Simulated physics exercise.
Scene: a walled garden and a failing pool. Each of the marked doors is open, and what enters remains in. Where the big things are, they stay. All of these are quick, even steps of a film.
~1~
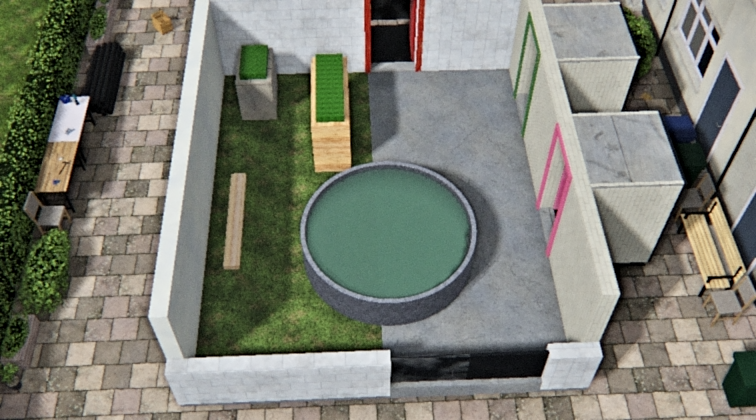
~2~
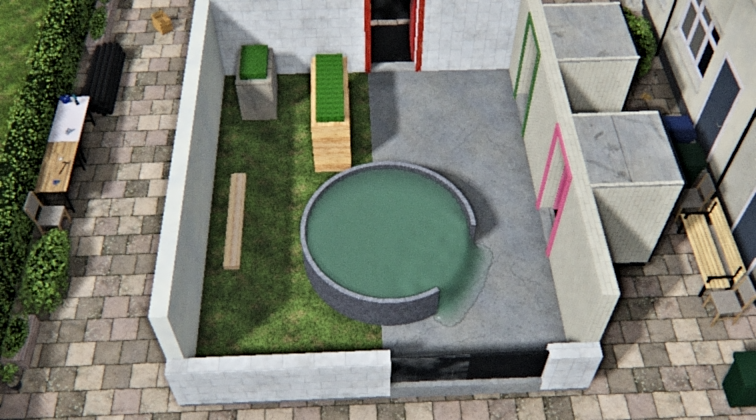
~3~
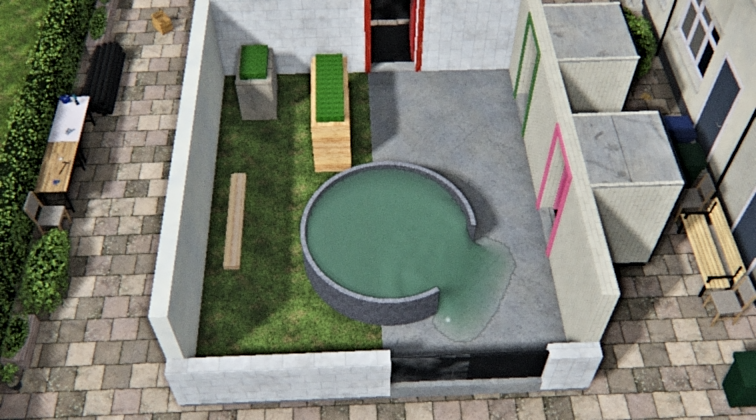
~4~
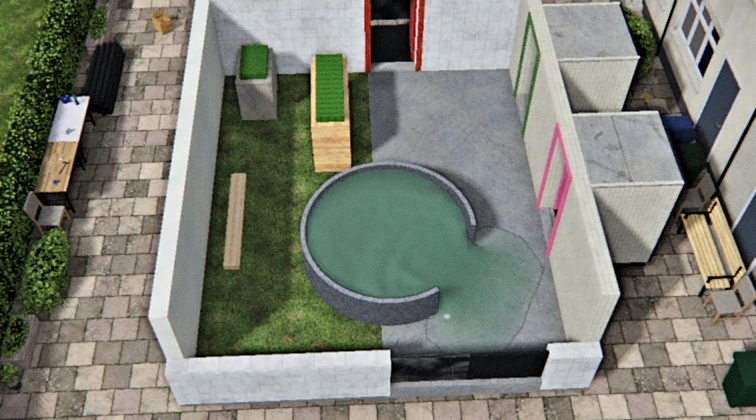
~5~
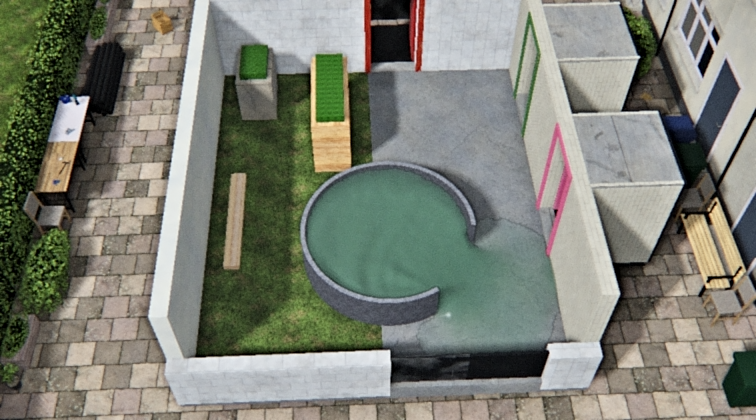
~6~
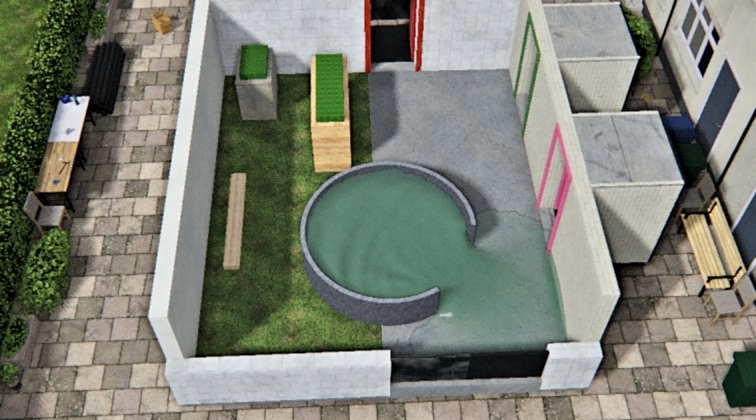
A round pool of green water stood whole in a walled garden, then its lower right side opened and water poured through the gap, spreading across the grey paving toward the right wall.
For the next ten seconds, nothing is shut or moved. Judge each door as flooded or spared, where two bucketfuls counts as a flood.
The red door is flooded, the pink door is flooded, the green door is spared.
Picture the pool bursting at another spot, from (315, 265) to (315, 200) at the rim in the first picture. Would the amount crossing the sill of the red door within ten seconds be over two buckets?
Note: Red door admits less.
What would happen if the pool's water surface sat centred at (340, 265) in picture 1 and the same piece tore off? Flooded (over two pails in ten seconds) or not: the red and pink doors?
Checked in turn, the red door goes past the limit; the pink door goes past the limit.
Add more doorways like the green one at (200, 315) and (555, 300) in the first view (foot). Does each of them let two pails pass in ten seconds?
Per door: Within the limit; past the limit.
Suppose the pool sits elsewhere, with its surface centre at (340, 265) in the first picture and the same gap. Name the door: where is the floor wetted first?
I'd pick the one in pink.
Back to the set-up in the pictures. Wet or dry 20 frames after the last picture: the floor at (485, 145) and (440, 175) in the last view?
The first spot inundated, the second inundated.
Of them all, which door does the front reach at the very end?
Door: The red-painted one.
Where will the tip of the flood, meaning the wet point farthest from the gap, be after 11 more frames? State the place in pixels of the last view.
I'd say around (516, 141).
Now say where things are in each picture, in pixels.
The first picture shows the pool at (388, 230) is whole and still.
In the second picture, water pours out at (463, 276) and has run to (478, 247).
In the third picture, the front is at (503, 249), out from the gap at (462, 277).
In the fourth picture, water pours out at (462, 278) and has run to (519, 243).
In the fifth picture, the front is at a hidden place, out from the gap at (462, 278).
In the sixth picture, water pours out at (462, 278) and has run to a hidden place.
A moment on, water covers 15 % of the floor; the red door not reached, the pink door under two buckets in, the green door not reached.
Next, water covers 20 % of the floor; the red door not reached, the pink door over two buckets in, the green door not reached.
Then, water covers 50 % of the floor; the red door not reached, the pink door far over two buckets in, the green door wet at the sill, nothing in.
Later, water covers 75 % of the floor; the red door over two buckets in, the pink door far over two buckets in, the green door wet at the sill, nothing in.
In the end, water covers 95 % of the floor; the red door over two buckets in, the pink door far over two buckets in, the green door wet at the sill, nothing in.
